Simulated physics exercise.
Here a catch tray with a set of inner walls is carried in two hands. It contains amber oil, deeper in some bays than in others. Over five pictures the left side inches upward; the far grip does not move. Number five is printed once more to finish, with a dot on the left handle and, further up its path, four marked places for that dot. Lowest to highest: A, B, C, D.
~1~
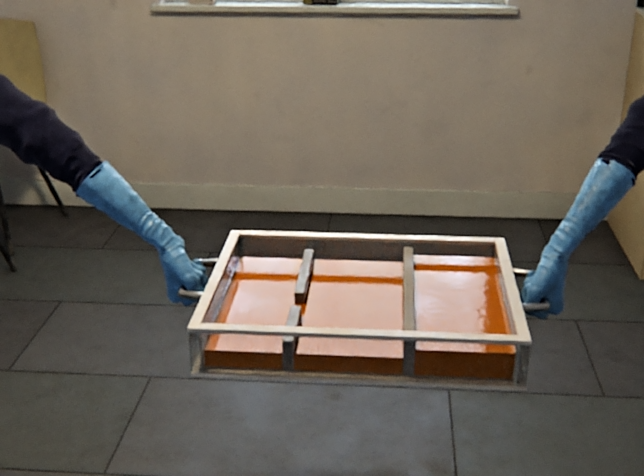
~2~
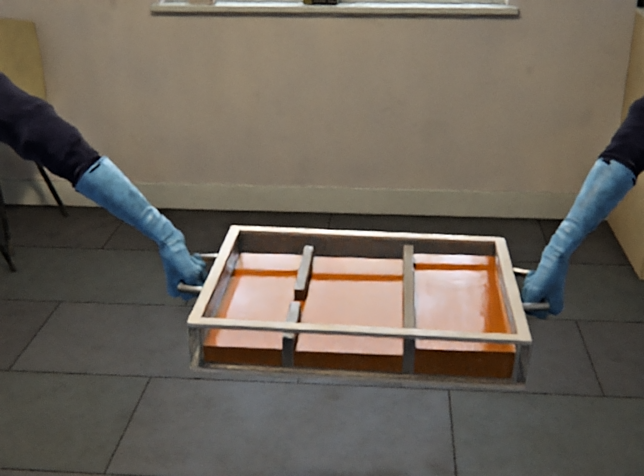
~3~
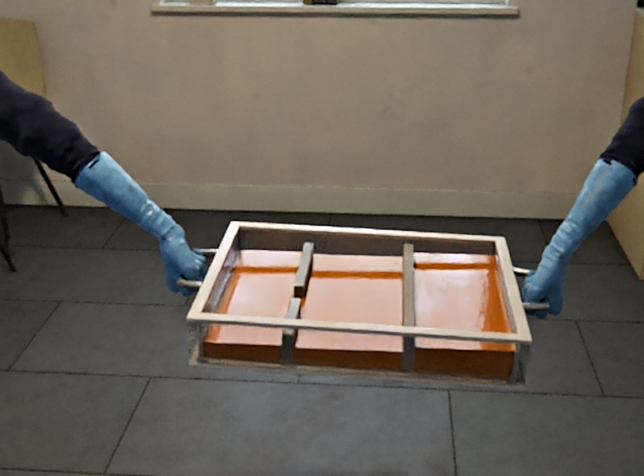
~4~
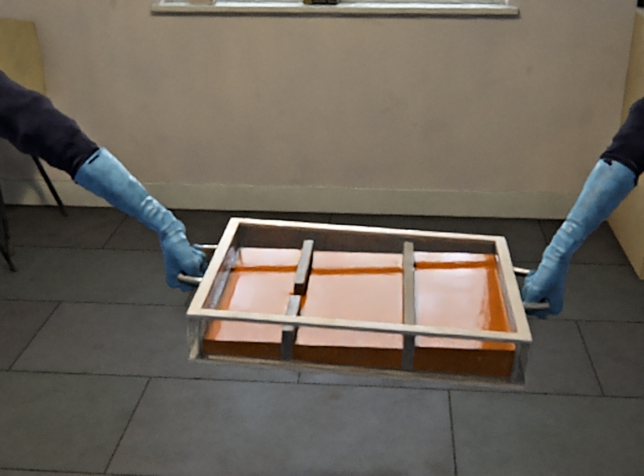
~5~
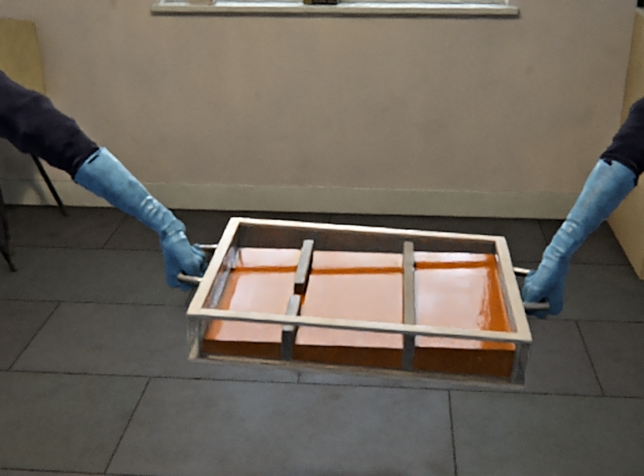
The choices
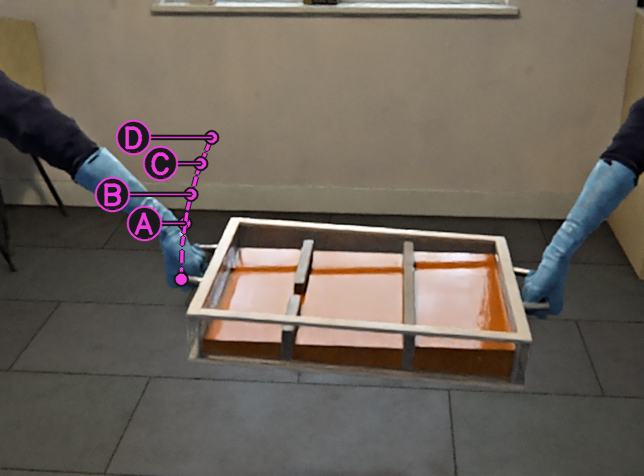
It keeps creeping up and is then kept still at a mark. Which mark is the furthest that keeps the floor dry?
A.
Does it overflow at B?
Yes, it does.
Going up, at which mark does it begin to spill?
That would be B.
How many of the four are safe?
One of the four.
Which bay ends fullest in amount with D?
It is the right one.
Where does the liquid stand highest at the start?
The right bay.
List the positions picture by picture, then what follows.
The tray is level; deepest in the right bay, at (456, 299), shallowest in the left; left handle at (189, 278).
Tipped about 1° down to the right; no wall is crossed; left handle at (189, 273).
Tipped about 2° down to the right; no wall is crossed; left handle at (189, 268).
Tipped about 3° down to the right; no wall is crossed; left handle at (189, 264).
Tipped about 3° down to the right; deepest in the right bay, at (456, 295), shallowest in the left; left handle at (189, 264).
On the marked copy, A at (184, 223); B at (190, 194); C at (200, 163); D at (211, 137).
With A, nothing spills; the right bay holds the most.
With B, about 10 % goes over the rim.
With C, about 26 % goes over the rim.
With D, about 38 % goes over the rim.
